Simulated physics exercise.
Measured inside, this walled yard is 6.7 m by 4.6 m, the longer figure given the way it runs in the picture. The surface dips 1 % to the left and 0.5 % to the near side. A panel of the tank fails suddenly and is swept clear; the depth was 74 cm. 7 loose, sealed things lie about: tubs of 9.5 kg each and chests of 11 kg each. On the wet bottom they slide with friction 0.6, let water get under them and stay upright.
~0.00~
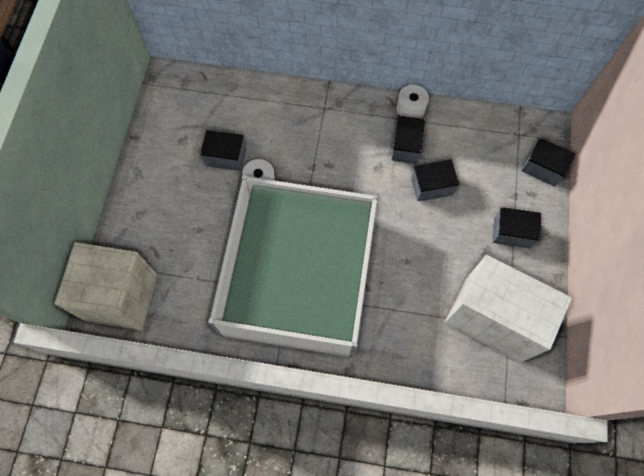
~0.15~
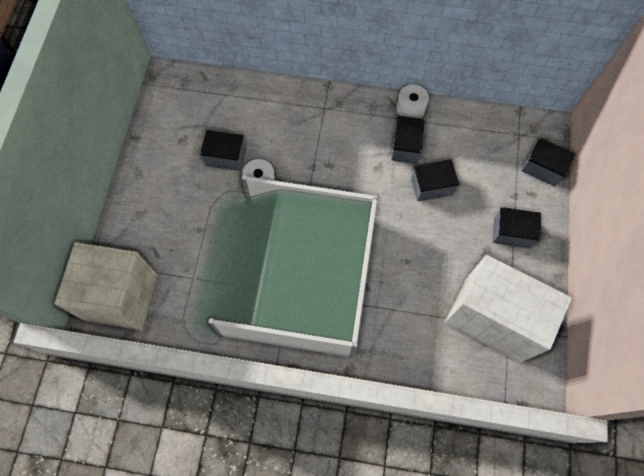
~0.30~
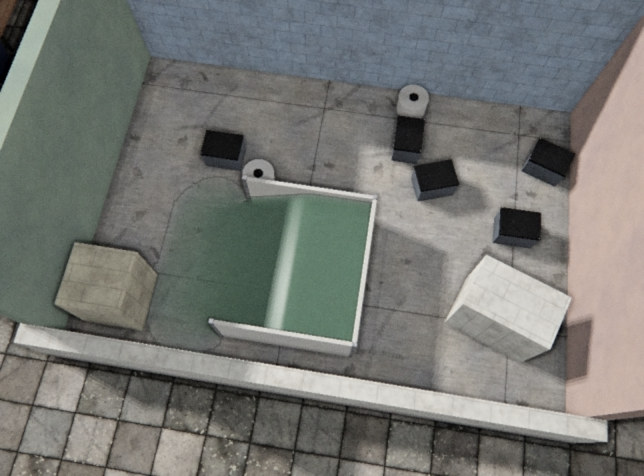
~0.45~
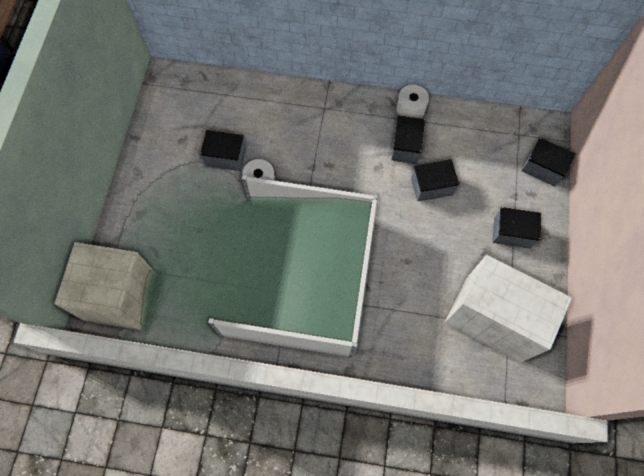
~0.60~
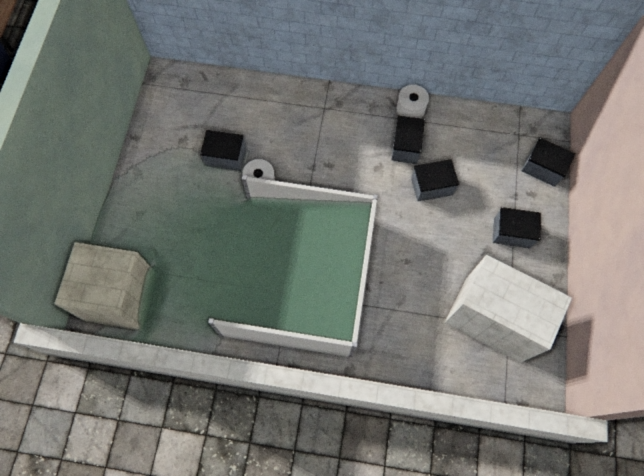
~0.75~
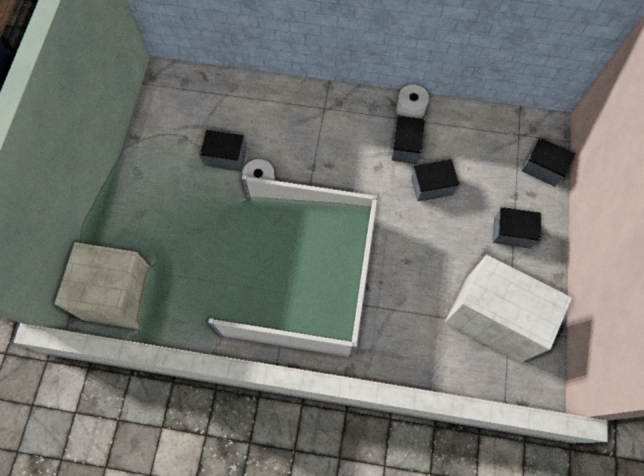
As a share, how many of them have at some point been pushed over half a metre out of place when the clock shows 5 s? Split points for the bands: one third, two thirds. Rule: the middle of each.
My call: One third to two thirds.
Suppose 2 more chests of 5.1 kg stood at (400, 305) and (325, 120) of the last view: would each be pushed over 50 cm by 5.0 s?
Outcome: Stays within first, breaks the threshold second.
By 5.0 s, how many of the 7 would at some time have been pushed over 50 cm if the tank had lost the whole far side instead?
Then 7 of them would.
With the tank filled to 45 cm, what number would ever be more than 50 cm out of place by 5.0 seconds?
In that case 1 of them.
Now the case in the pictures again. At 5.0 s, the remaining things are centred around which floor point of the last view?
Mean position: Approximately (452, 185).
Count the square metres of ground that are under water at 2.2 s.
Wet area: Approx. 12 m2.
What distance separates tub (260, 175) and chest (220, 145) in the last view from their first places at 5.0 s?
In turn: 20 cm, 140 cm.
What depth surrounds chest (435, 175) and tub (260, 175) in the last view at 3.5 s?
Depth approx. 0 cm / 5 cm.
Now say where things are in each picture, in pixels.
The first picture shows a tub at (258, 173), on the bottom; a tub at (414, 97) rests on the ground; water covers 3.2 m2; 0 of 7 have shifted.
The second picture shows a tub at (258, 173) rests on the ground; a tub at (414, 97), on the bottom; 4.3 m2 under water; 0 of 7 have shifted.
The third picture shows a tub at (258, 173) rests on the ground; a tub at (414, 97), on the bottom; 5.8 m2 under water; 0 of 7 have shifted.
The fourth picture shows a tub at (258, 173) rests on the ground; a tub at (414, 97) rests on the ground; 7.0 m2 under water; 0 of 7 have shifted.
The fifth picture shows a tub at (258, 173), on the bottom; a tub at (414, 97), on the bottom; 8.1 m2 under water; 0 of 7 have shifted.
The sixth picture shows a tub at (258, 173) rests on the ground; a tub at (414, 97) rests on the ground; 8.6 m2 under water; 0 of 7 have shifted.
After 1.1 s 0 of 7 are over 50 cm from their spots; 0 afloat.
After 2.2 s 0 of 7 are over 50 cm from their spots; 0 afloat.
After 3.5 s 0 of 7 are over 50 cm from their spots; 0 afloat.
After 5.0 s 4 of 7 are over 50 cm from their spots, and 4 have been at some point; 1 afloat.
